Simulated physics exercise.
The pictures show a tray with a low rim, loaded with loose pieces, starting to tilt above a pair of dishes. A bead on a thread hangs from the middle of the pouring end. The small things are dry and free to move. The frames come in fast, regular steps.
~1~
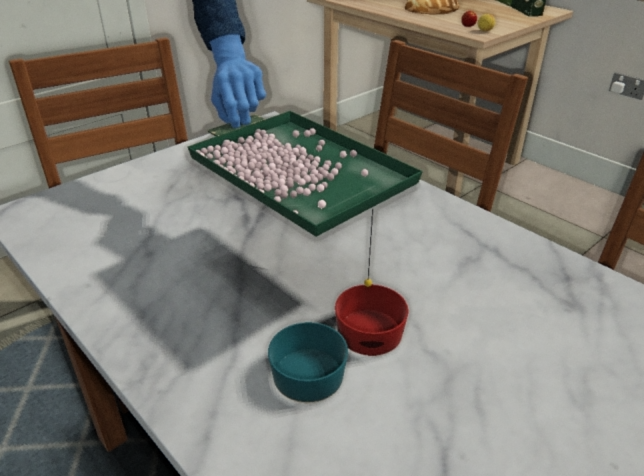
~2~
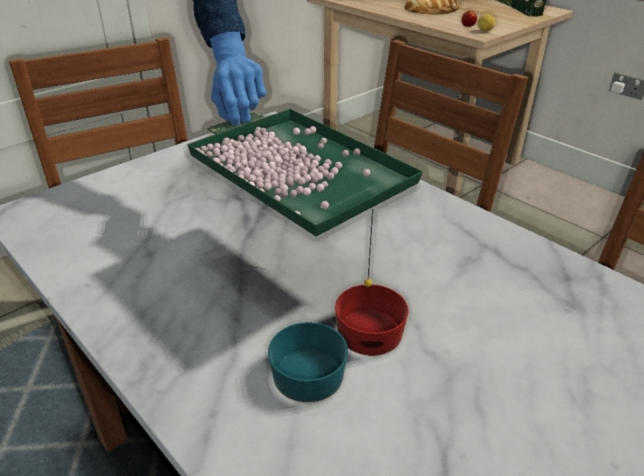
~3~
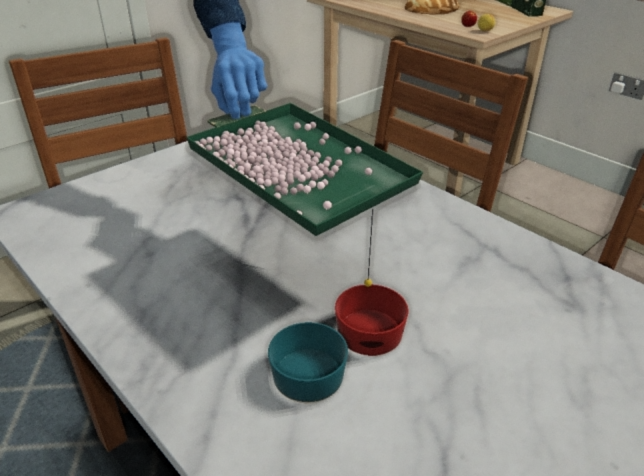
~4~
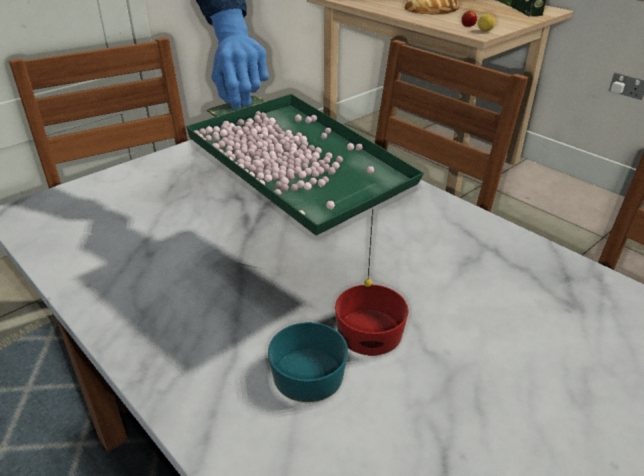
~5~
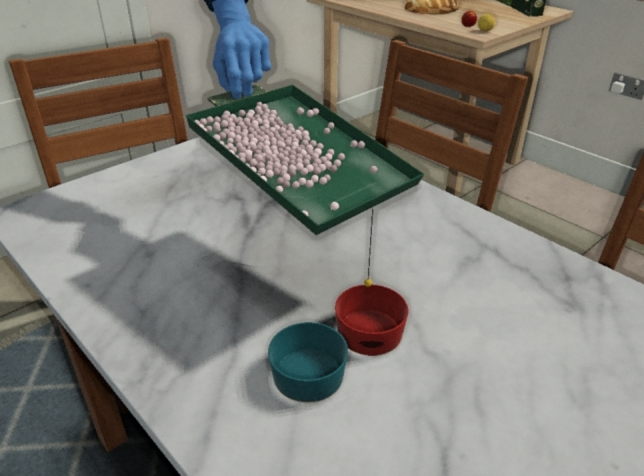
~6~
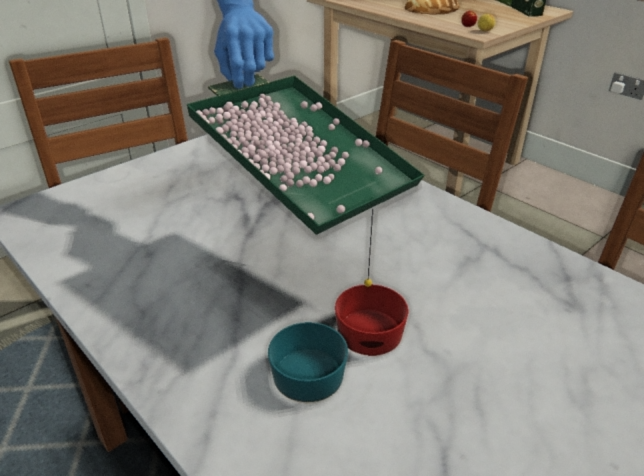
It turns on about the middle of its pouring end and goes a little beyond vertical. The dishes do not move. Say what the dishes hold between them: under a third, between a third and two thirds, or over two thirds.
They take under a third between them.
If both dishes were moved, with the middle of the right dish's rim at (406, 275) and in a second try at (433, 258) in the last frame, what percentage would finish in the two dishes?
About 50 and 40 per cent.
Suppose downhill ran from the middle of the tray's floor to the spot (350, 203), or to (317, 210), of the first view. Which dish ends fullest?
In turn: Right; left.
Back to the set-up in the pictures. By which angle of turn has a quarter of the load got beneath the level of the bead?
At some 90 degrees.
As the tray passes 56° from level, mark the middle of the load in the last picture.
Close to (376, 190).
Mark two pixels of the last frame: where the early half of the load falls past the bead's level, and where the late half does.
Early half (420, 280), late half (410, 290).
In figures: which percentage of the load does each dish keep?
Left dish: 0 %, right dish: 20 %.
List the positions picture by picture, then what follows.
In the first picture, corners of the pouring end at (316, 224) and (419, 171), level; middle of the load at (272, 163), sugar pearls; left dish at (335, 383); right dish at (398, 337); bead on its thread at (368, 283).
In the second picture, corners of the pouring end at (316, 223) and (420, 171), level; middle of the load at (272, 161).
In the third picture, corners of the pouring end at (317, 223) and (420, 172), tipped barely, lowest at the right corner; middle of the load at (272, 157).
In the fourth picture, corners of the pouring end at (317, 223) and (421, 173), tipped a little, lowest at the right corner; middle of the load at (272, 151), a stray few on the move.
In the fifth picture, corners of the pouring end at (318, 223) and (421, 173), tipped a little, lowest at the right corner; middle of the load at (274, 145), a small part on the move.
In the sixth picture, corners of the pouring end at (319, 223) and (422, 174), tipped a little, lowest at the right corner; middle of the load at (278, 140), most on the move; left dish at (335, 383); right dish at (398, 337).
Soon, tray tipped steeply; most on the tray; a stray few in the right dish; a small part outside both; a small part in the air.
A while on, tray tipped right over; about half on the tray; a small part in the right dish; about a quarter outside both; about a quarter in the air.
Towards the end, tray tipped past a quarter turn; about a quarter in the right dish; most outside both.
Finally, tray tipped past a quarter turn; none in the left dish; about a quarter in the right dish; most outside both.
